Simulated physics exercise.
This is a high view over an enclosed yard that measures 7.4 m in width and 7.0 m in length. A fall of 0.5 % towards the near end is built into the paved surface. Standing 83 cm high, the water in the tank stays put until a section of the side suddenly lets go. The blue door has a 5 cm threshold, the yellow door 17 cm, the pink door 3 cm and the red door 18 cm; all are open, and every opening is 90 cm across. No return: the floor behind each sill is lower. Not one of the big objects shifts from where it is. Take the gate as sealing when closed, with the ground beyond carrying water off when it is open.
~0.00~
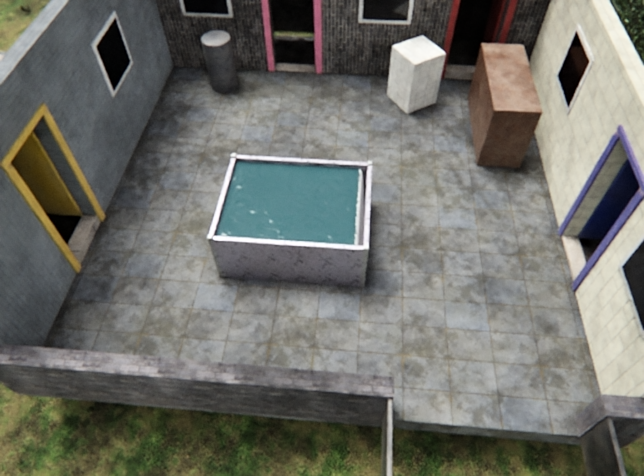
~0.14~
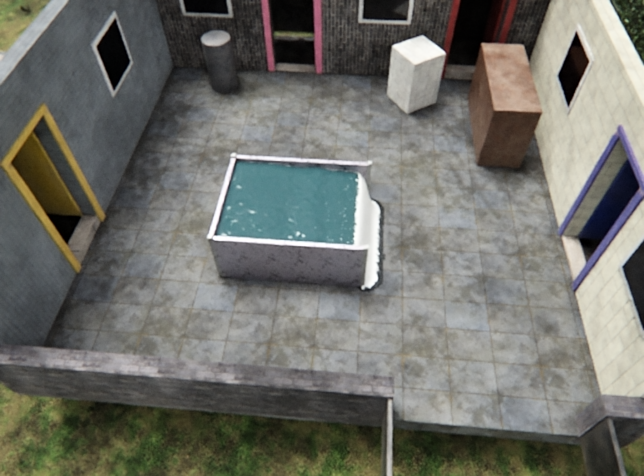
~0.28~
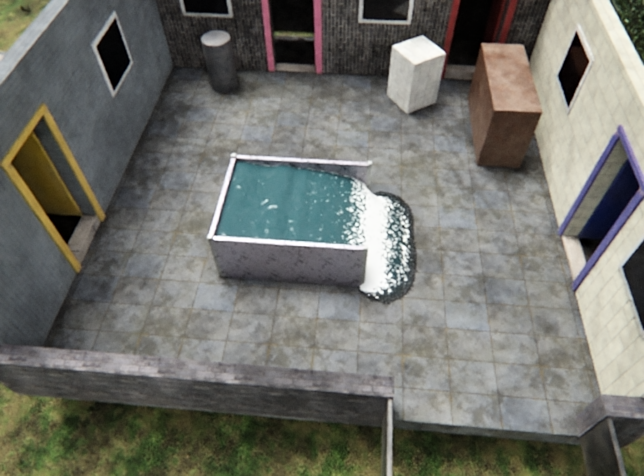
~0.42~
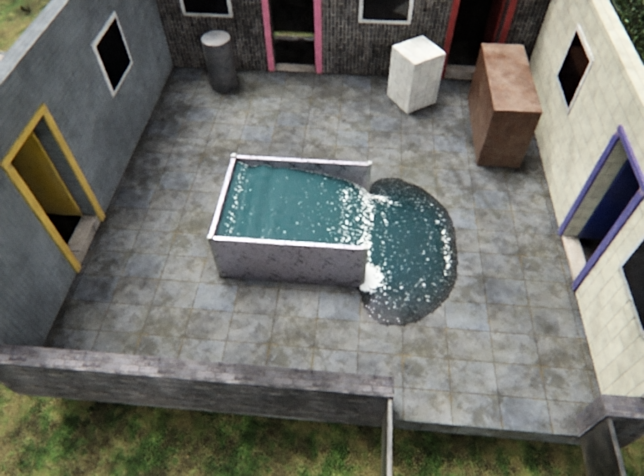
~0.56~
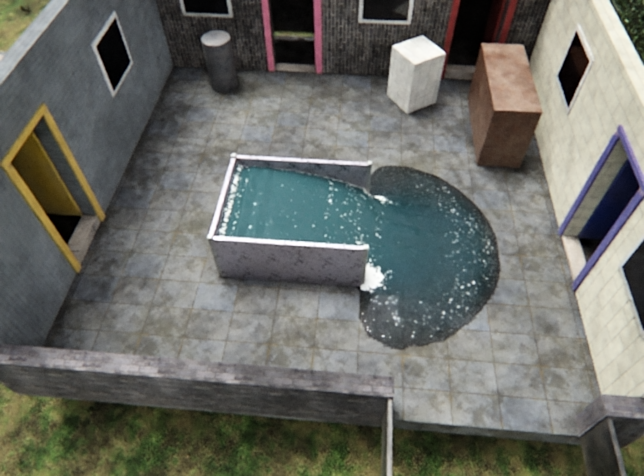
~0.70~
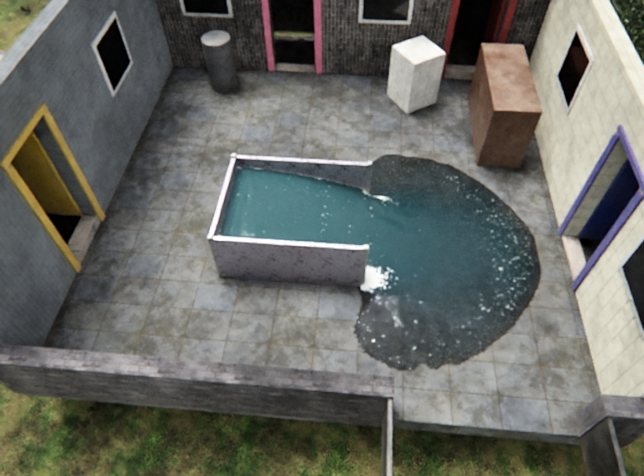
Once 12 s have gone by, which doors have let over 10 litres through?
Taking each door: The blue door has let over 10 litres through; the yellow door has not let over 10 litres through; the pink door has not let over 10 litres through; the red door has not let over 10 litres through.
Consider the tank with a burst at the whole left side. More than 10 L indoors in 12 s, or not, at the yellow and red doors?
Door yellow goes beyond, door red stays within.
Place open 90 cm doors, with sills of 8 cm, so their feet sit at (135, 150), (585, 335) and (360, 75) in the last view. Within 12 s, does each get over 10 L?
The first one doesn't reach it, the second one exceeds it, and the third one doesn't reach it.
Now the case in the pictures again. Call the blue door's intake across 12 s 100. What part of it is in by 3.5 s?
By then it's near 80% of the total.
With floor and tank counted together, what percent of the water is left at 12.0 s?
Roughly 48 percent.
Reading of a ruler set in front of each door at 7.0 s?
Blue 7 cm, yellow 0 cm, pink 1 cm, red 9 cm.
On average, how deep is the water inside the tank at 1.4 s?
The average depth is around 38 cm.
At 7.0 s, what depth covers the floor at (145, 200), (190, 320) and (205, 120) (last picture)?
0, 0 and 0 cm, respectively.
After 1.4 s water covers 30 % of the floor and is deepest (34 cm) near (559, 226); blue door 7 cm at the sill, 88 L in, yellow door not reached, pink door not reached, red door not reached.
After 2.2 s water covers 30 % of the floor and is deepest (43 cm) near (608, 418); blue door 20 cm at the sill, 258 L in, yellow door not reached, pink door not reached, red door not reached.
After 3.5 s water covers 35 % of the floor and is deepest (27 cm) near (523, 85); blue door 19 cm at the sill, 437 L in, yellow door not reached, pink door not reached, red door 13 cm at the sill, 0 L in.
After 7.0 s water covers 60 % of the floor and is deepest (10 cm) near (436, 96); blue door 7 cm at the sill, 542 L in, yellow door not reached, pink door 1 cm at the sill, 0 L in, red door 9 cm at the sill, 0 L in.
After 12.0 s water covers 80 % of the floor and is deepest (6 cm) near (593, 417); blue door 4 cm at the sill, 549 L in, yellow door 2 cm at the sill, 0 L in, pink door 2 cm at the sill, 0 L in, red door 4 cm at the sill, 0 L in.
